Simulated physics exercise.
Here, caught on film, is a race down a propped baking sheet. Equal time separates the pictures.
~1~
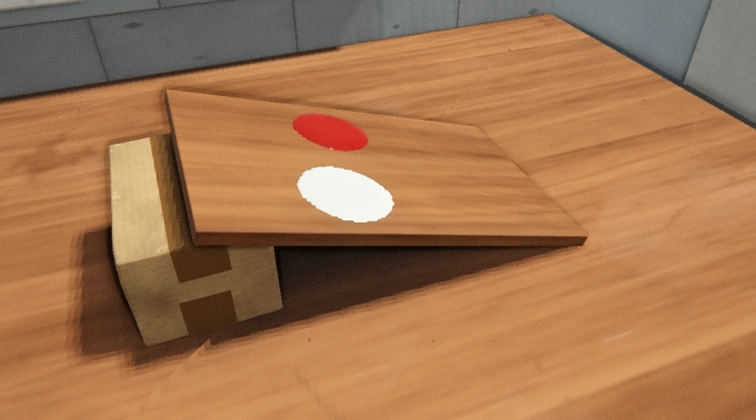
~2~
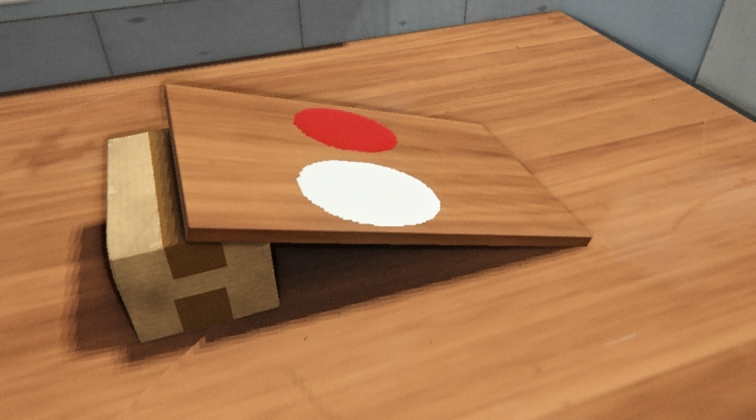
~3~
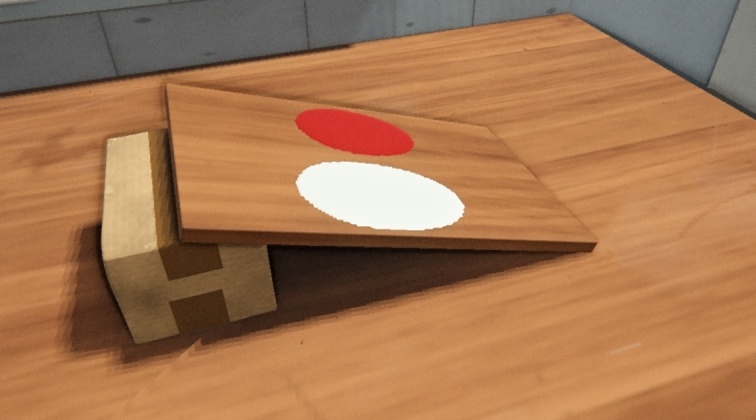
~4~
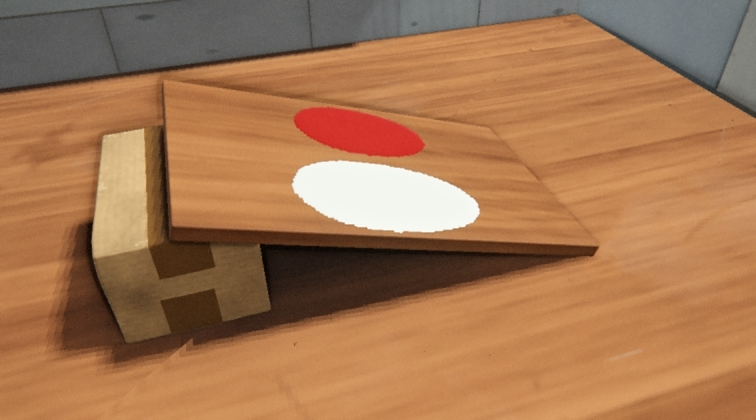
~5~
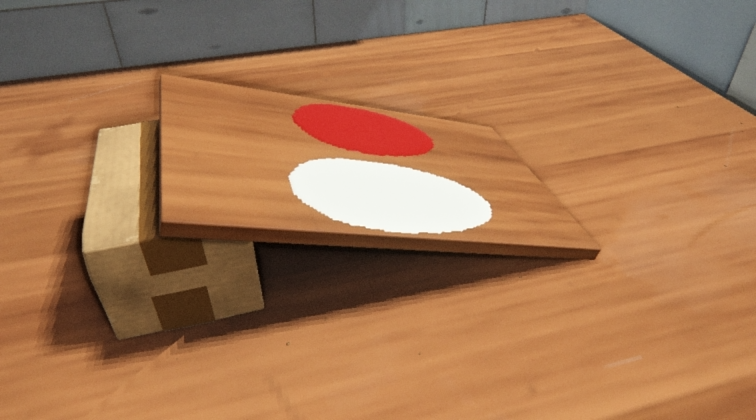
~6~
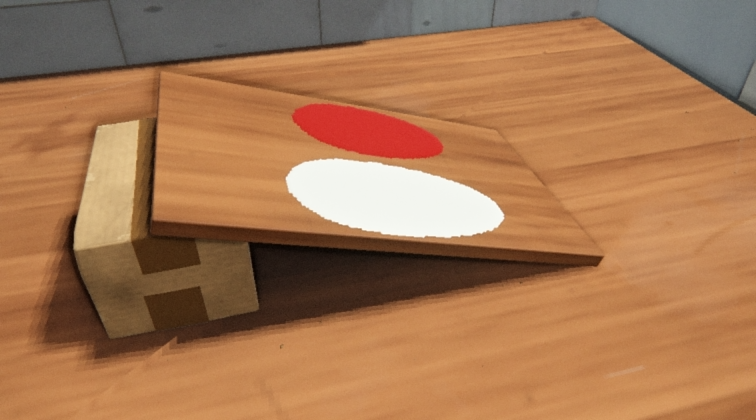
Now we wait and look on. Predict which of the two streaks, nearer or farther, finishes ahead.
It's going to be the forward one that gets there first.
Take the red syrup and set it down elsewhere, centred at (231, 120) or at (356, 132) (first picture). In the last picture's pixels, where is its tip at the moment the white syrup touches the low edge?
Roughly (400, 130) for the first start and roughly (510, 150) for the second.
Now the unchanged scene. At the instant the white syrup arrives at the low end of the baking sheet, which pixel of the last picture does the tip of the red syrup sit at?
My best guess for the front is close to (484, 148).
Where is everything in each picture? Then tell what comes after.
The first frame shows tip of the white syrup half way down; tip of the red syrup (358, 132) half way down.
The second frame shows tip of the white syrup (424, 193) half way down; tip of the red syrup half way down.
The third frame shows tip of the white syrup three quarters of the way down; tip of the red syrup (403, 136) three quarters of the way down.
The fourth frame shows tip of the white syrup (465, 200) three quarters of the way down; tip of the red syrup three quarters of the way down.
The fifth frame shows tip of the white syrup three quarters of the way down; tip of the red syrup (420, 136) three quarters of the way down.
The sixth frame shows tip of the white syrup (489, 206) three quarters of the way down; tip of the red syrup three quarters of the way down.
Next, the white syrup is close to the edge; the red syrup is three quarters of the way down.
Finally, the white syrup is at the low edge; the red syrup is close to the edge.
